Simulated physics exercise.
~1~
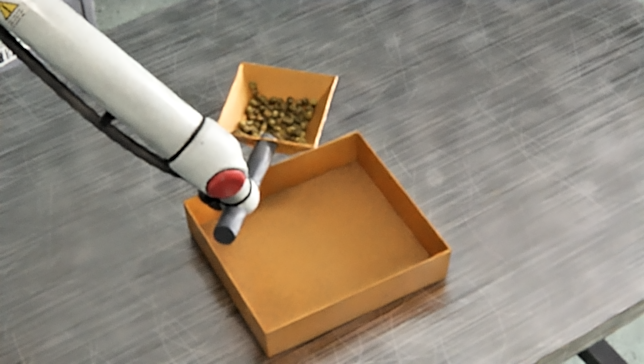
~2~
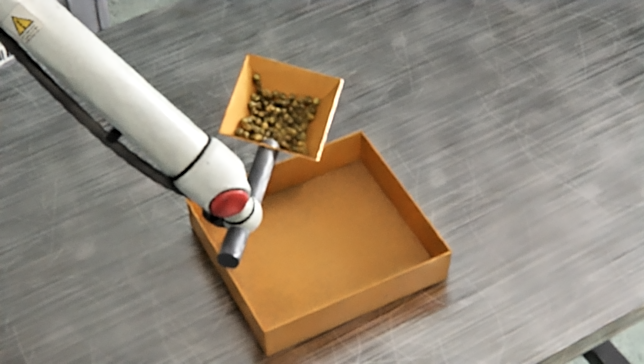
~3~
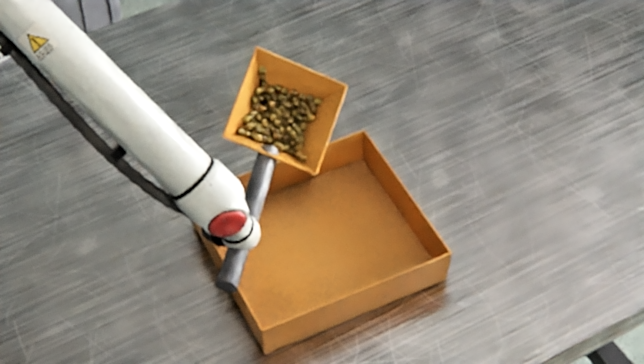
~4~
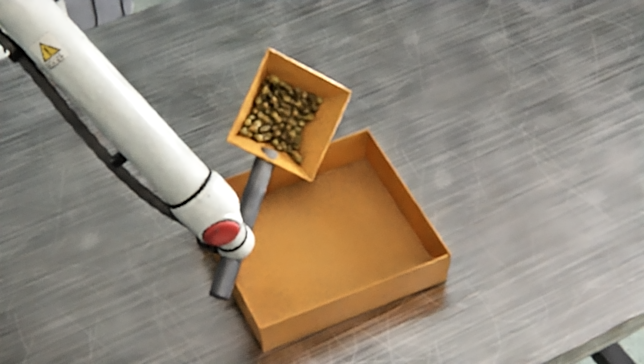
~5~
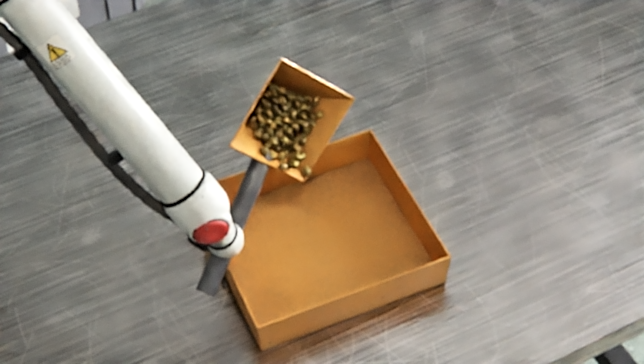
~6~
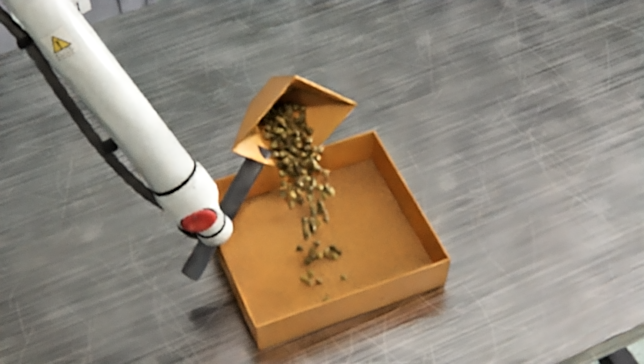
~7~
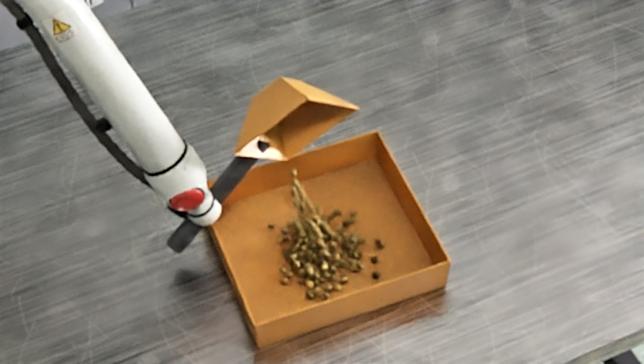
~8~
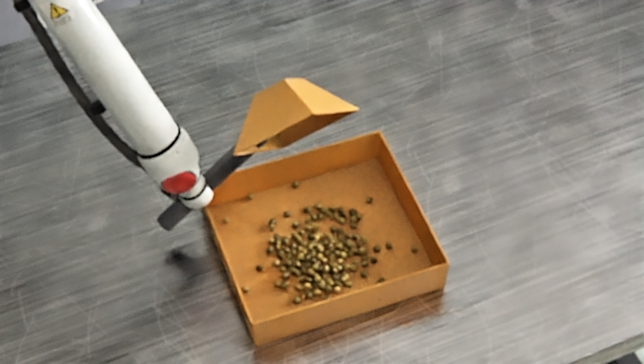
The video shows a robot arm lifting and steadily tipping an orange scoop of small brownish-green pieces over a larger square orange tray on a grey metal surface. The pieces pour out in a stream, pile up and spread across the tray floor, leaving the scoop overturned above them.
